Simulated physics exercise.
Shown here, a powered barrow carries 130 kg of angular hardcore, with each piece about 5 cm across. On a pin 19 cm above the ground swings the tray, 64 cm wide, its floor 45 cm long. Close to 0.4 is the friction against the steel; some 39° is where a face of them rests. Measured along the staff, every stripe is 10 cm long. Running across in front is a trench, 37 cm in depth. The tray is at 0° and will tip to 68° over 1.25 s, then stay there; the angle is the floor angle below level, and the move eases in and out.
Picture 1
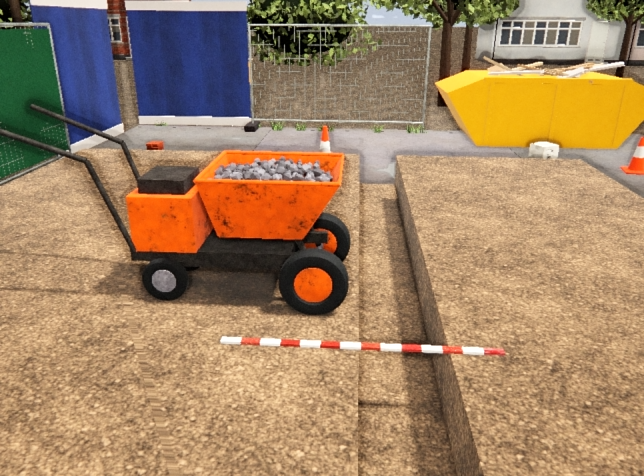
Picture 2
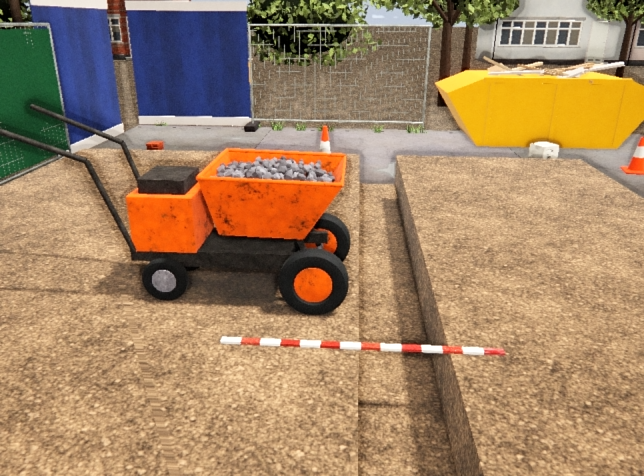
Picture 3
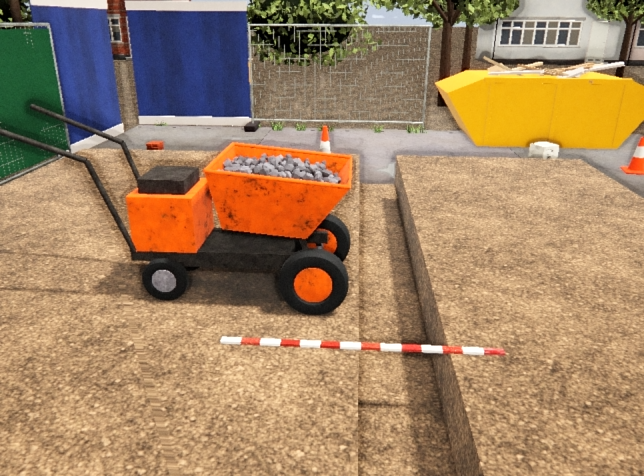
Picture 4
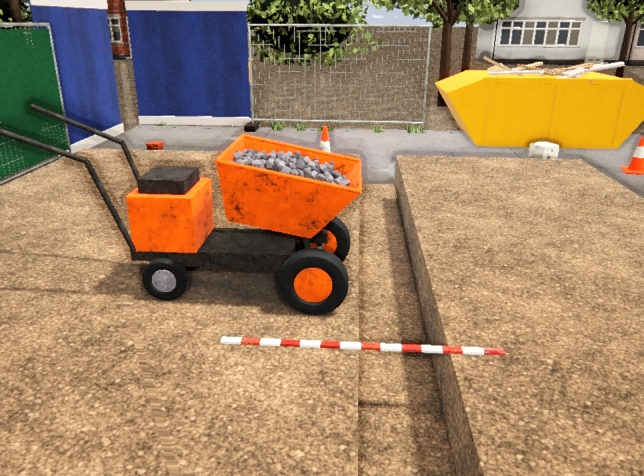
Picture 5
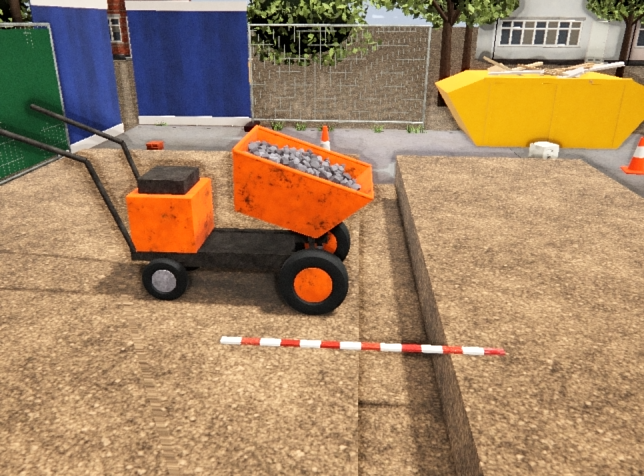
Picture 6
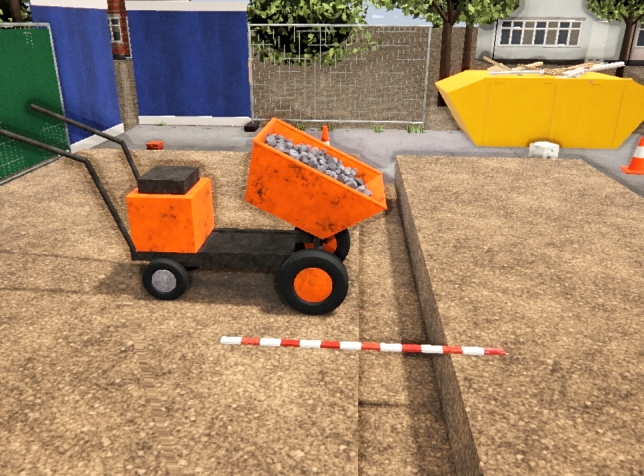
On a fenced building site, an orange powered barrow standing beside a trench gradually tilting its stone-filled tray forward to the right.
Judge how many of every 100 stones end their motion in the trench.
I would put it near 23 out of 100.
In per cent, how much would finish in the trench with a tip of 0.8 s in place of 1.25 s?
Roughly 15 per cent.
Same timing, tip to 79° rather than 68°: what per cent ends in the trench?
It would be close to 60 percent.
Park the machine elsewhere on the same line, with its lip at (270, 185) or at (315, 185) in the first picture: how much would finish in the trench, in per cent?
From the first spot near 50, from the second near 40 per cent.
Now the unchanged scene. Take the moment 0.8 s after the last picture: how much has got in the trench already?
Close to 5 per cent at that time.
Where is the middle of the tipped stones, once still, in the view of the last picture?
The tipped stones centre close to (440, 291).
Then, 0.4 s after the last picture the floor is at 58°, 100 % in the tray; the foremost stones are at (420, 238).
Then, 0.8 s after the last picture the floor is at 68°, 83 % in the tray, 4 % in the trench, 13 % past the trench; the foremost stones are at (490, 306).
Then, 1.2 s after the last picture the floor is at 68°, 66 % in the tray, 9 % in the trench, 25 % past the trench; the foremost stones are at (535, 303).
Then, 3.1 s after the last picture the floor is at 68°, 51 % in the tray, 23 % in the trench, 25 % past the trench; the foremost stones are at (539, 299).
